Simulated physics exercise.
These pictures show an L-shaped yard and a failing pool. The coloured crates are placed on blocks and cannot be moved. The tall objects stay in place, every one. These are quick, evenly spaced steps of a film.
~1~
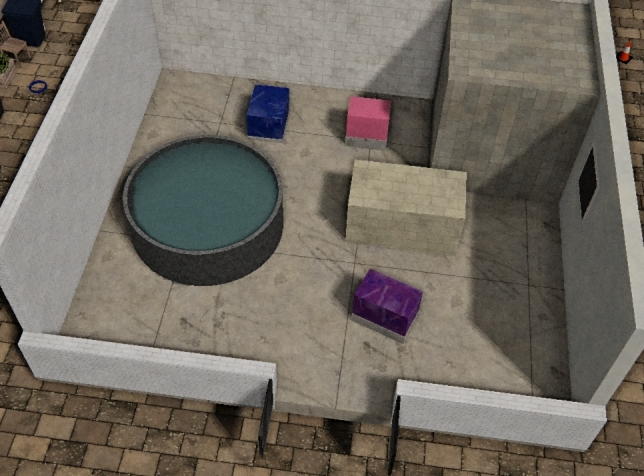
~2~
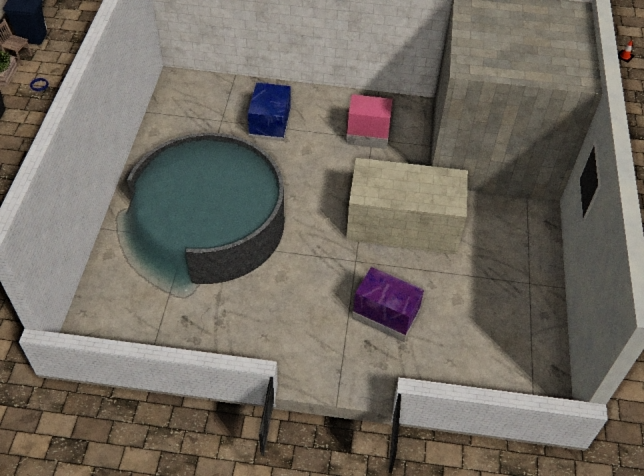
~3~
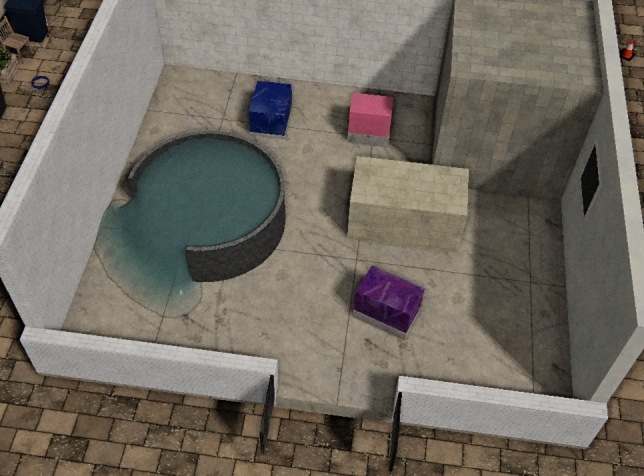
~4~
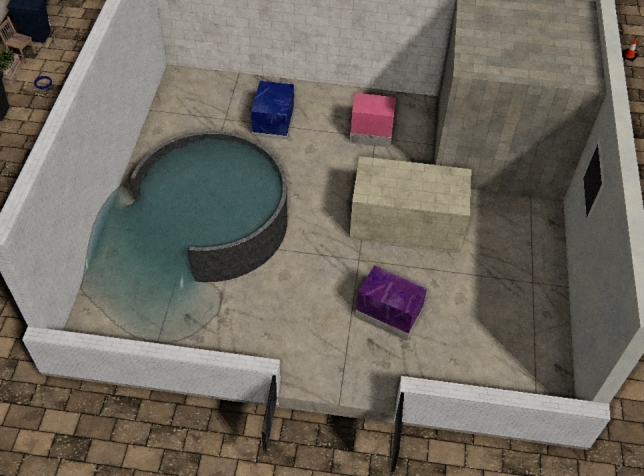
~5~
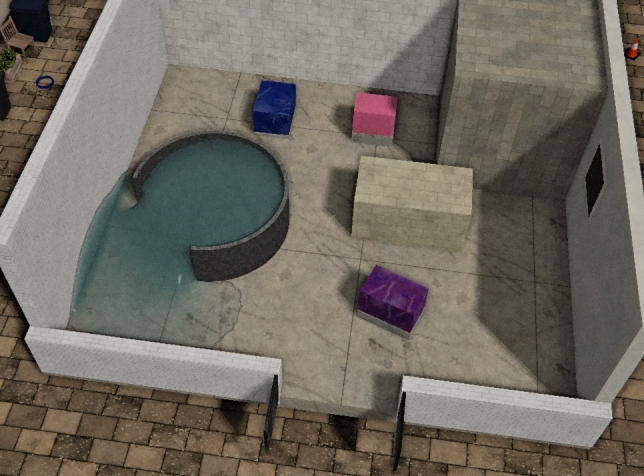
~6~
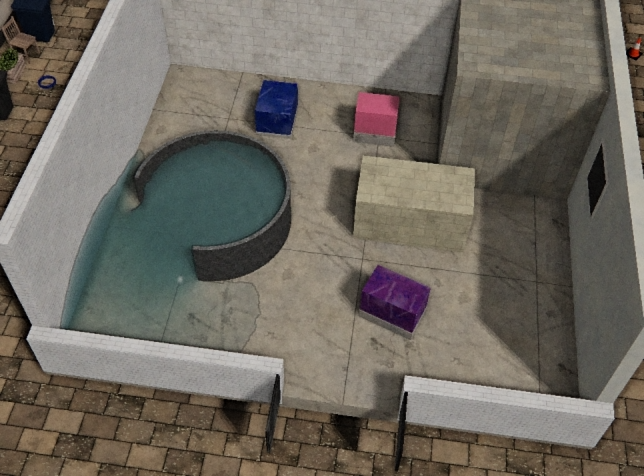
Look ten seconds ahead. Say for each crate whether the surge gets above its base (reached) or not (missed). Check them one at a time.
In the end the pink crate is going to stay clear of the water; the purple crate is going to be reached by the water; the blue crate is going to be reached by the water.
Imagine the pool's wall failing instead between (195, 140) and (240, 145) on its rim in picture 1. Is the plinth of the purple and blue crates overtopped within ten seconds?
After that, purple crate stays clear, while blue crate gets flooded.
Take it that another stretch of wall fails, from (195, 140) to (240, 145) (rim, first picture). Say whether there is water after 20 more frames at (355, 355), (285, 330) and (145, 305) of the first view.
Spared; spared; spared.
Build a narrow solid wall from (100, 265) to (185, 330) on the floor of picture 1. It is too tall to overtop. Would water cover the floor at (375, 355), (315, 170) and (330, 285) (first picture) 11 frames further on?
One by one: Soaked, spared, soaked.
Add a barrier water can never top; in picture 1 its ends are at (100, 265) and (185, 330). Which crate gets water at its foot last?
That would be the pink-painted one.
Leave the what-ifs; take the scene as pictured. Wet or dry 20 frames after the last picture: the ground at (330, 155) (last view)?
Lab note: Spot reads unsubmerged.
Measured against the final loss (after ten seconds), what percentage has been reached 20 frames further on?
20 per cent.
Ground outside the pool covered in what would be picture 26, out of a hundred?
About 60 in a hundred.
A moment on, water covers 20 % of the floor; the pink crate not reached, the purple crate not reached, the blue crate not reached.
Next, water covers 35 % of the floor; the pink crate not reached, the purple crate not reached, the blue crate water round its plinth.
Then, water covers 60 % of the floor; the pink crate not reached, the purple crate water round its plinth, the blue crate water round its plinth.
Later, water covers 85 % of the floor; the pink crate water round its plinth, the purple crate water round its plinth, the blue crate water round its plinth.
In the end, water covers 100 % of the floor; the pink crate stayed above the water, the purple crate was topped, the blue crate was topped.
